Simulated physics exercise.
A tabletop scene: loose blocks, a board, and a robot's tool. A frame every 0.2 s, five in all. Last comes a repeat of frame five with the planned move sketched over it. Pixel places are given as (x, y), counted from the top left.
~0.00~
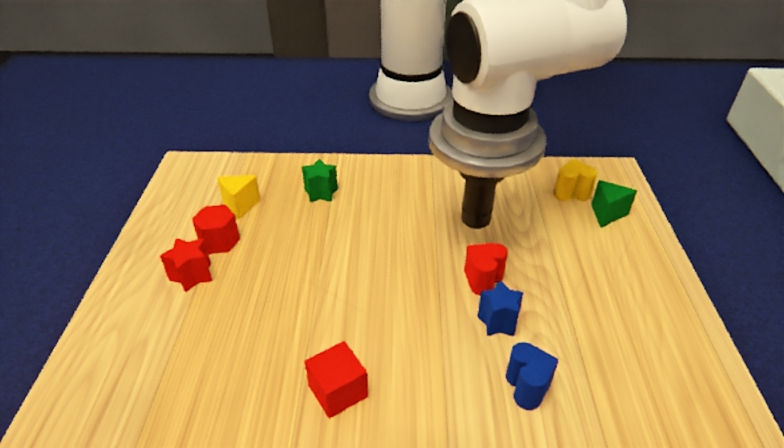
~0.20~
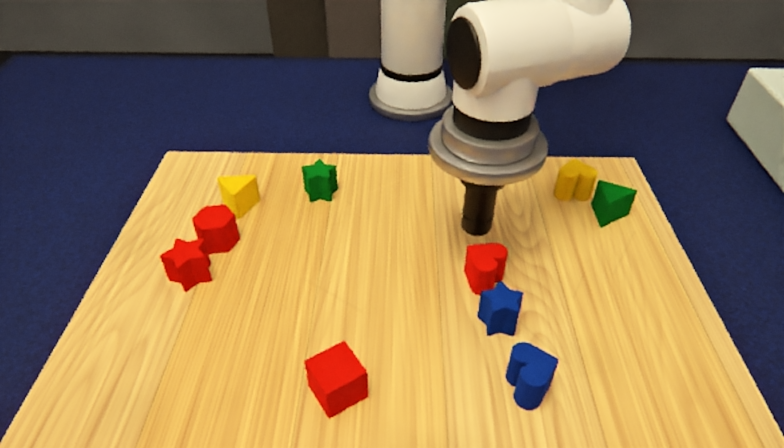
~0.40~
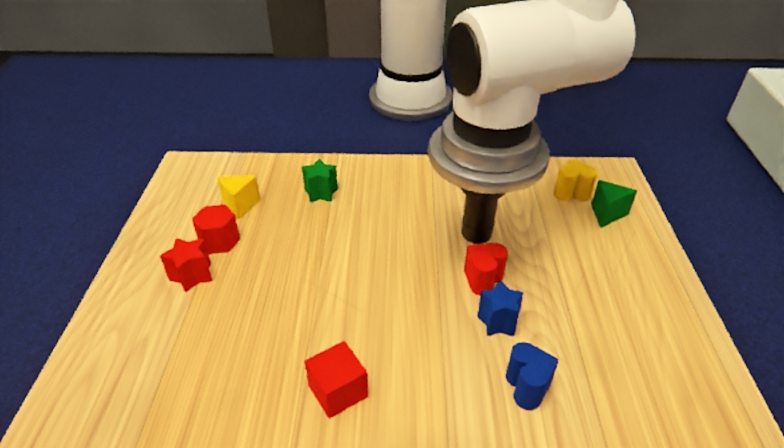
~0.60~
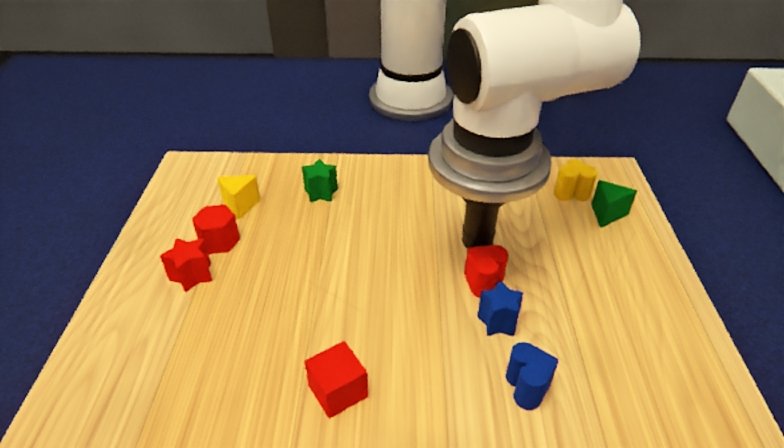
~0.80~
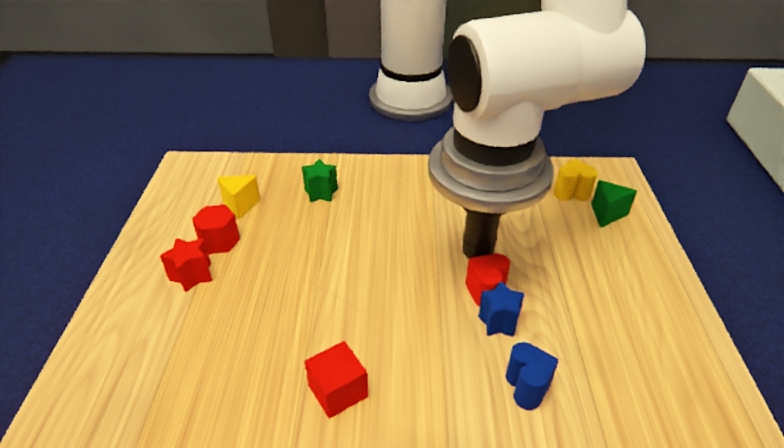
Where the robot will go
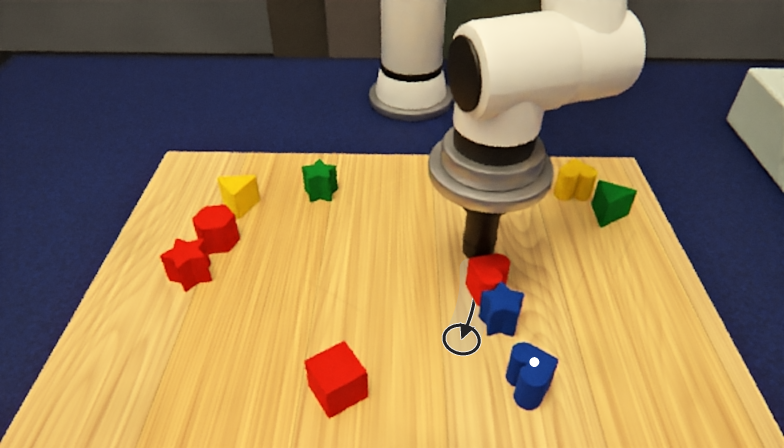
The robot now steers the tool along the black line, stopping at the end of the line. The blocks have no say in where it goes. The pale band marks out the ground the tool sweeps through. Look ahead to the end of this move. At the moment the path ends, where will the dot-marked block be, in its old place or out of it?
Moved.
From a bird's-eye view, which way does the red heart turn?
It spins against the clock.
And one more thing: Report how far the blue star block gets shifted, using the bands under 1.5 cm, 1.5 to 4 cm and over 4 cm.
It will move more than 4 cm.
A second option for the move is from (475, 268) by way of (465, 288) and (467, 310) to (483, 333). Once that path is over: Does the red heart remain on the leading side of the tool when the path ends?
Short answer: Yes.
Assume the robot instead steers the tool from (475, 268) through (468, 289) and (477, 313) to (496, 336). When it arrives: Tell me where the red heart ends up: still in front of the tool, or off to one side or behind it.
The tool will still be pushing it.
The drawn path runs from (475, 268) via (474, 303), ending at (462, 339); the dot is on the blue heart.
What follows on the original path. Halfway along, tool (476, 286); red heart (491, 303); blue star block (520, 322), turned 35° anticlockwise.
At the end, tool (464, 323); red heart (495, 339), turned 50° anticlockwise; blue star block (532, 335), turned 80° anticlockwise; blue heart (543, 373).
